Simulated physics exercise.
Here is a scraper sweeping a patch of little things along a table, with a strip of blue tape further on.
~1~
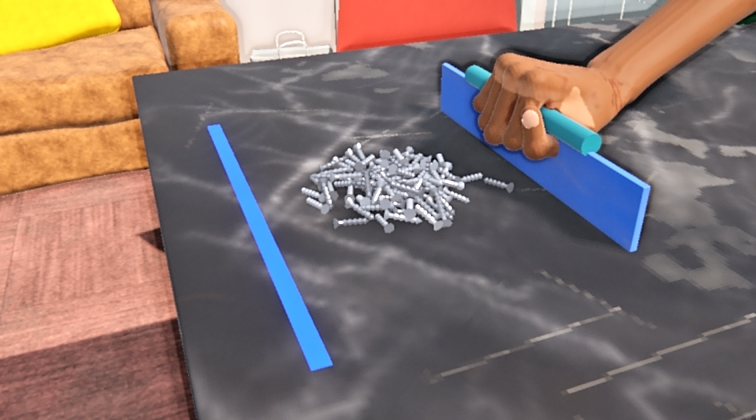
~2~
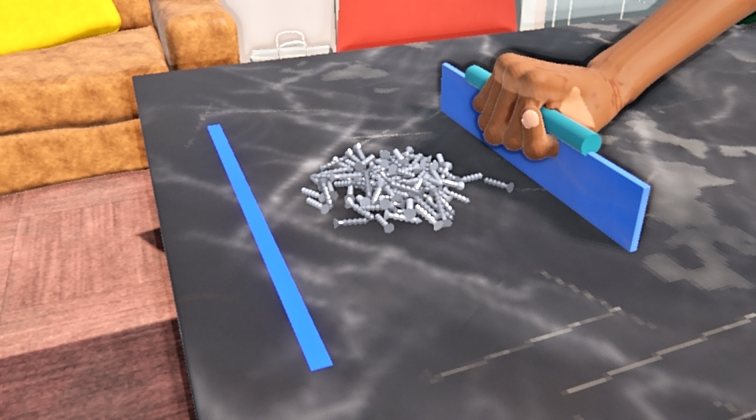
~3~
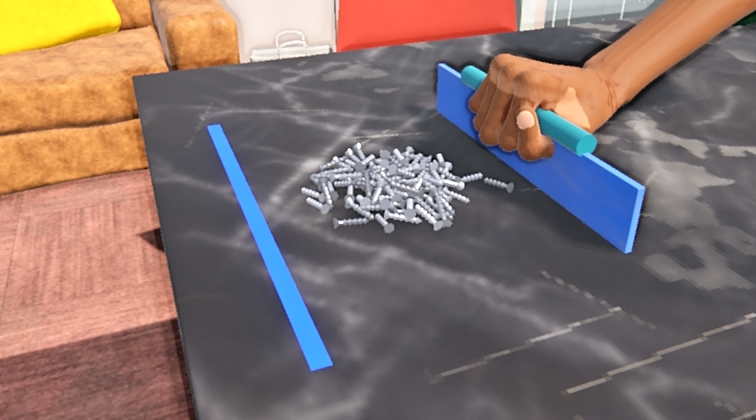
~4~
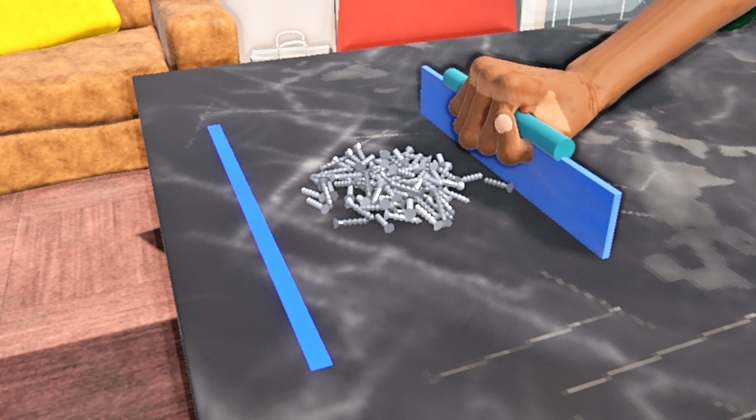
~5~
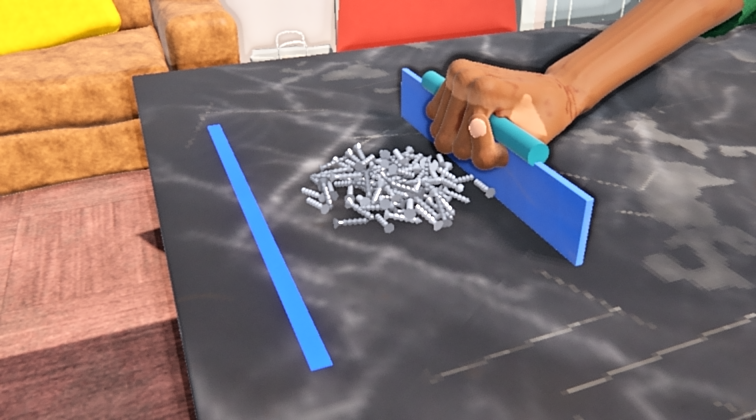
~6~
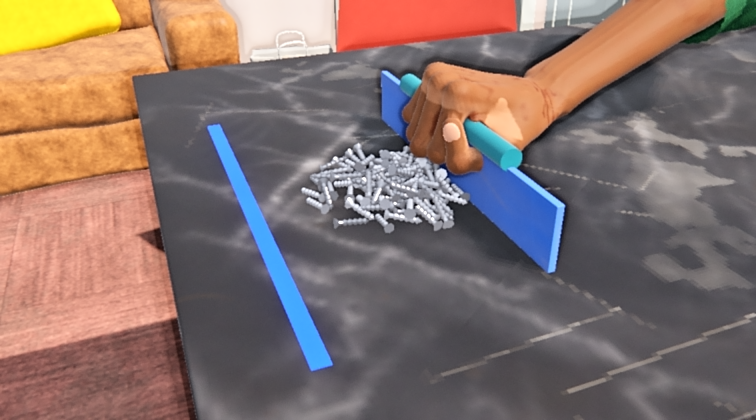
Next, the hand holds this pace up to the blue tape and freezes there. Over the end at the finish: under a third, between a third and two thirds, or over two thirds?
The floor gets under a third.
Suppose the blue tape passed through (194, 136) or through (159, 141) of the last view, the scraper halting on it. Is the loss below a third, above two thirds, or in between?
In turn: In the middle band; beyond two thirds.
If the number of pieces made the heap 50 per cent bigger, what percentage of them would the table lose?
About 30 per cent.
Soon after the last picture, scraper still moving, near (347, 140); heap all on the table, its front near (248, 209).
A little later, scraper stopped at the blue tape; heap a small part over the edge.
At rest, scraper stopped at the blue tape; heap a small part over the edge.
